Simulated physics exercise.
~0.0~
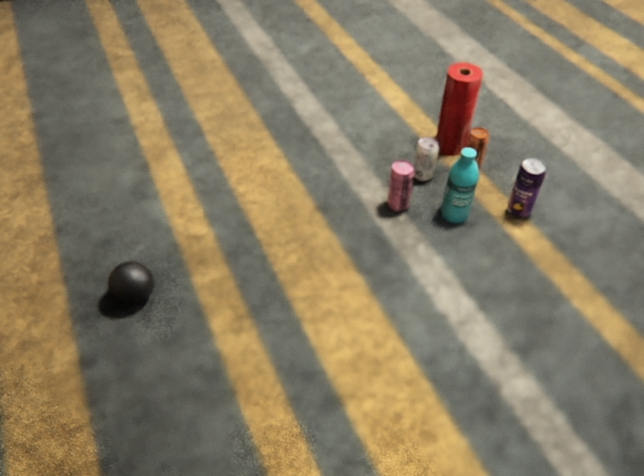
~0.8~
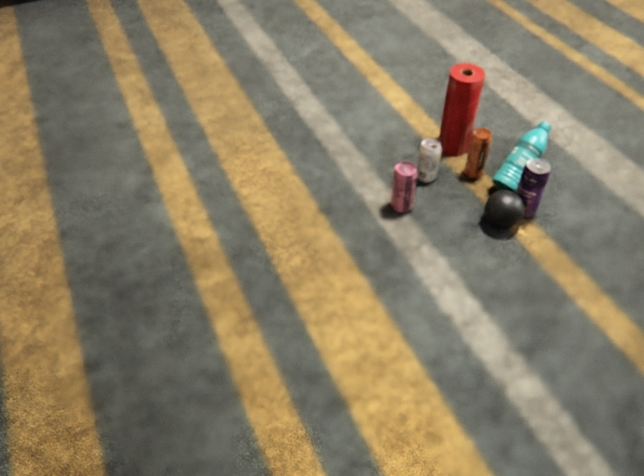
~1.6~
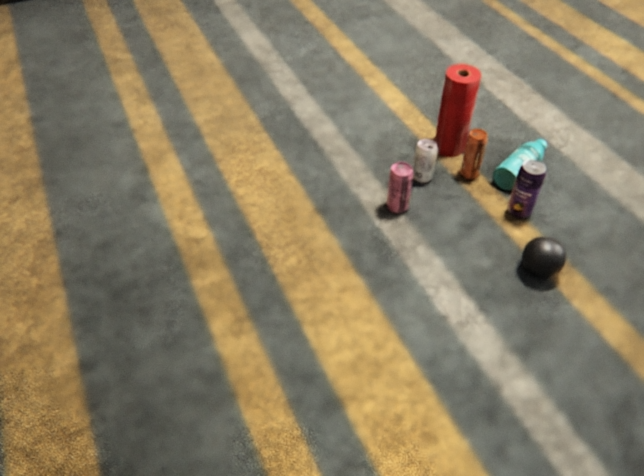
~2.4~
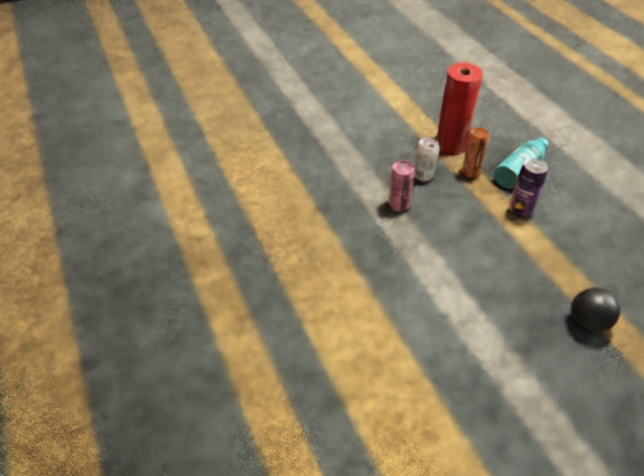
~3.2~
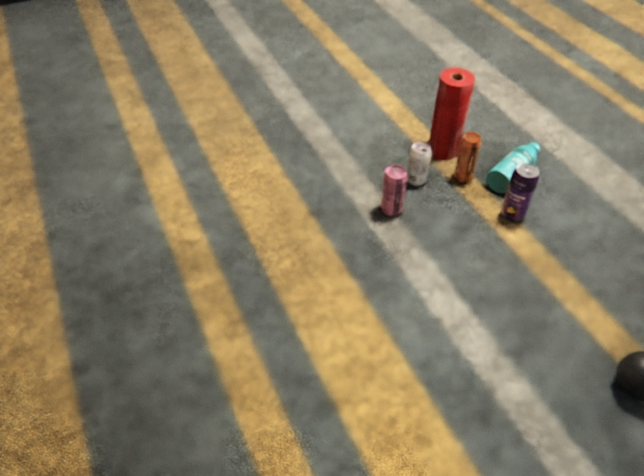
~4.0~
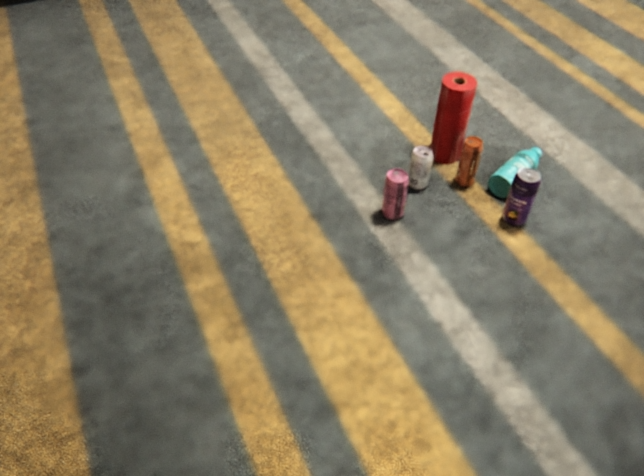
Red roll and cans standing on striped floor as a black ball rolls in, topples the turquoise bottle and rolls out of view.
